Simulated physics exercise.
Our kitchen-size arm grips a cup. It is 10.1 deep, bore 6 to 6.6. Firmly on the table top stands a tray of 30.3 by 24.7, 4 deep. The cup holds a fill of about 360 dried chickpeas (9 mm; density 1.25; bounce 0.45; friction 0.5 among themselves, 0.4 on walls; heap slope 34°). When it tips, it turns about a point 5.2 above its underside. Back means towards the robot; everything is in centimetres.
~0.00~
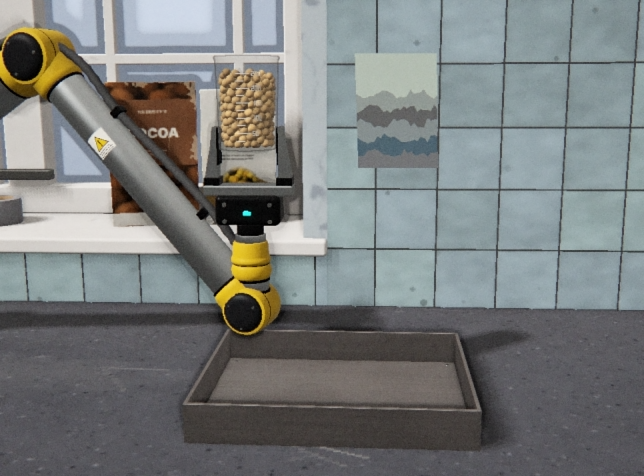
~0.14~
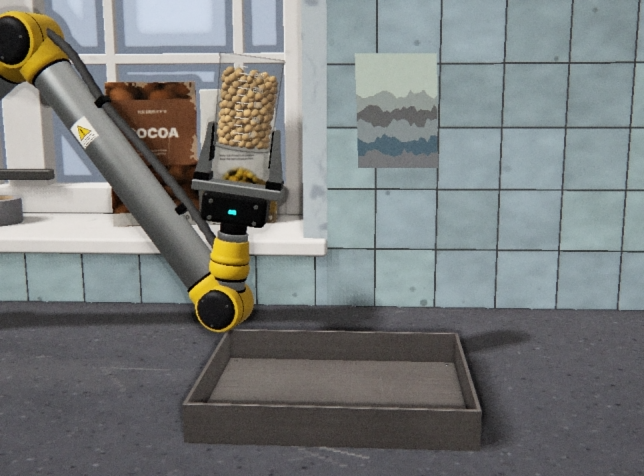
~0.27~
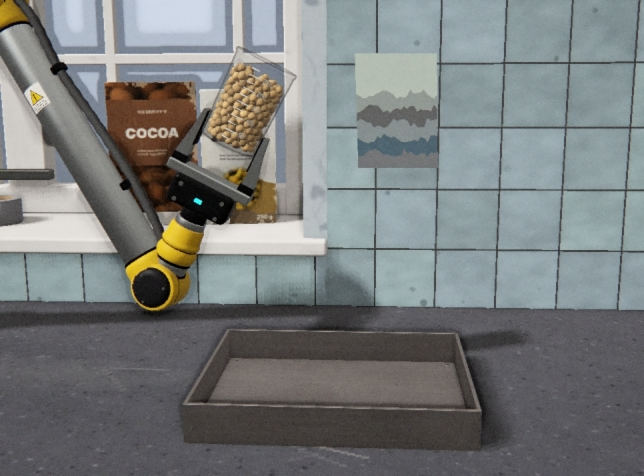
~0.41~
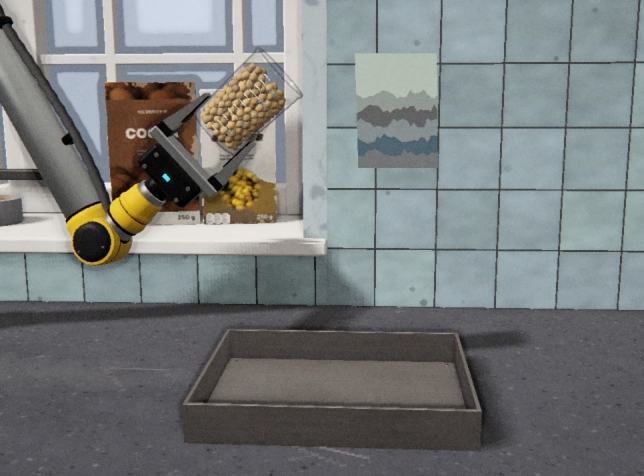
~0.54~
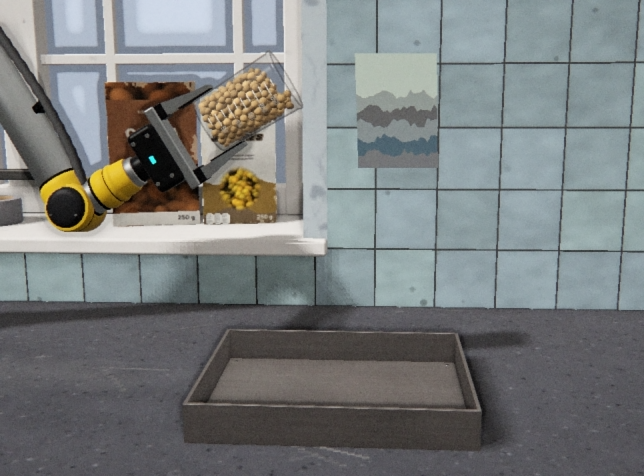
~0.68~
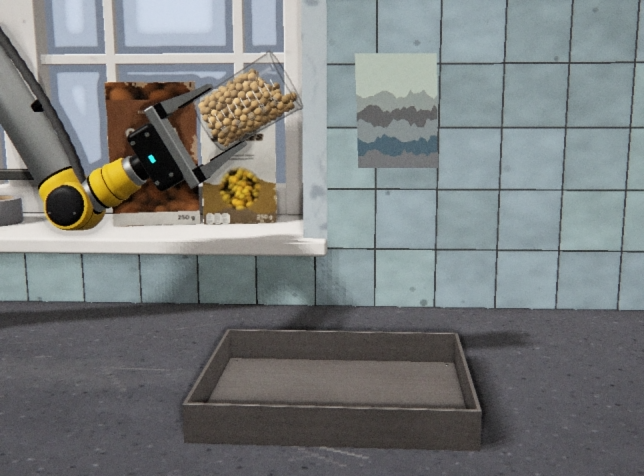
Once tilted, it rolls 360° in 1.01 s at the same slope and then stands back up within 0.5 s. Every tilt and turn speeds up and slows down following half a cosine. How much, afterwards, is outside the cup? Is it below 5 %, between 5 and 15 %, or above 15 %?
It is below 5 %.
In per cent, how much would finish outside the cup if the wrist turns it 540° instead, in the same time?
Share: Close to 0 %.
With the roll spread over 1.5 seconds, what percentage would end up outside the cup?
It would come to around 0 percent.
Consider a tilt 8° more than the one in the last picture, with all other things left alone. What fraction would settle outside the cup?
Then about 5 per cent.
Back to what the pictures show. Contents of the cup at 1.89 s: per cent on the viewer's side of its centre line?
About 45 percent, I'd say.
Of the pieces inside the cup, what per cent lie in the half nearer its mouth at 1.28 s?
Share in mouth half: Approx. 45 %.
After 1.28 s, tipped 60°, highest piece 38 above the table; 359 in the cup, 1 in flight or on a rim.
After 1.89 s, tipped 40°, highest piece 38 above the table; 356 in the cup, 4 in the tray.
After 2.39 s, upright, highest piece 40 above the table; 356 in the cup, 4 in the tray.
After 3.09 s, upright, highest piece 40 above the table; 356 in the cup, 4 in the tray.
At rest, 356 in the cup, 4 in the tray. That is 1 % outside the cup.
